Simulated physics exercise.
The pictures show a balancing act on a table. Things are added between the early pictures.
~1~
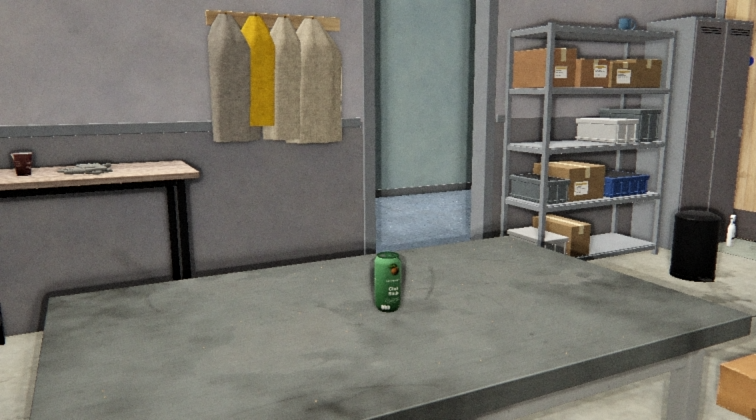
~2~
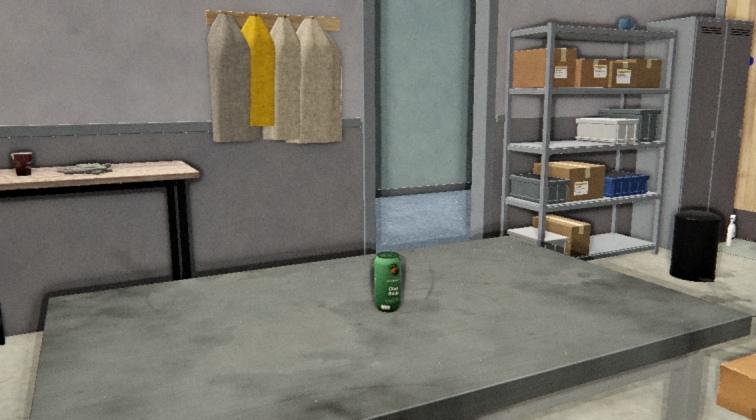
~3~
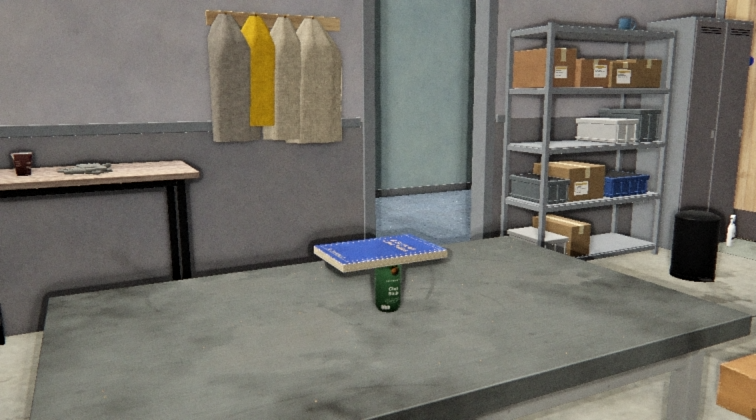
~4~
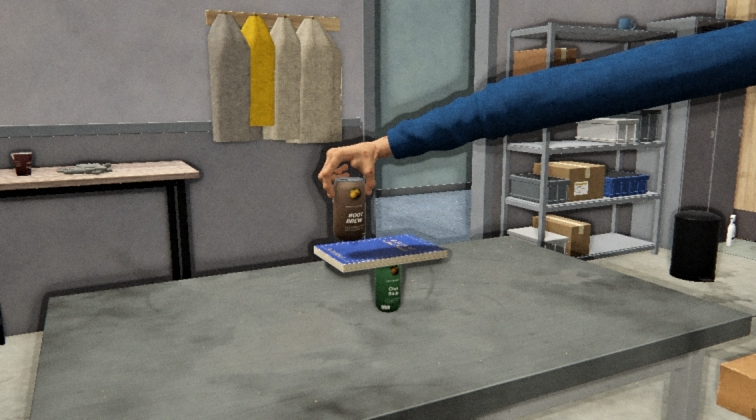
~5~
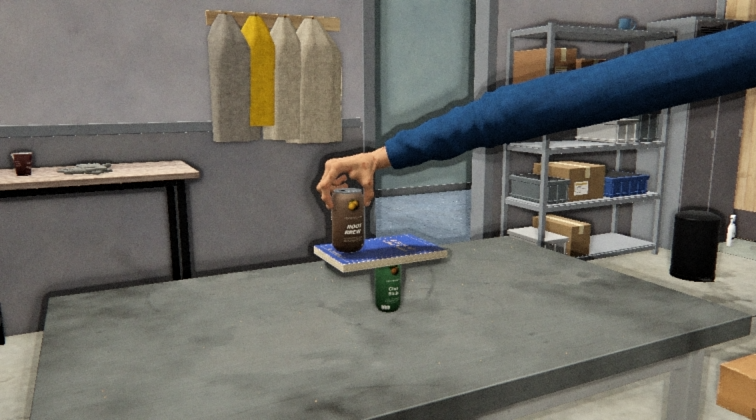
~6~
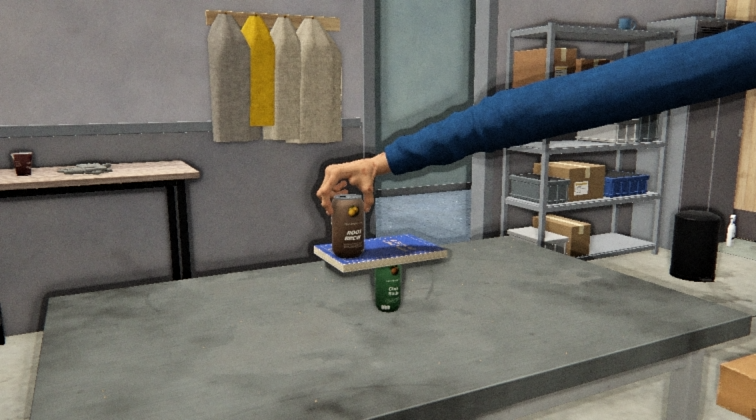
In a workshop, a blue book appears atop a green can, then a hand lowers a brown can onto its left side.
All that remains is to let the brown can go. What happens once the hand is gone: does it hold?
As it turns out, it comes apart.
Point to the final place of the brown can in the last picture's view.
Around (293, 321).
Then, 0.40 s after the last picture, brown can now fallen; blue book tipped 63° from how it was.
Then, 0.60 s after the last picture, blue book now fallen.
At rest, fallen, brown can and blue book; green can in place. Seen from the same camera at the end, brown can near (293, 321). The stack gives way.
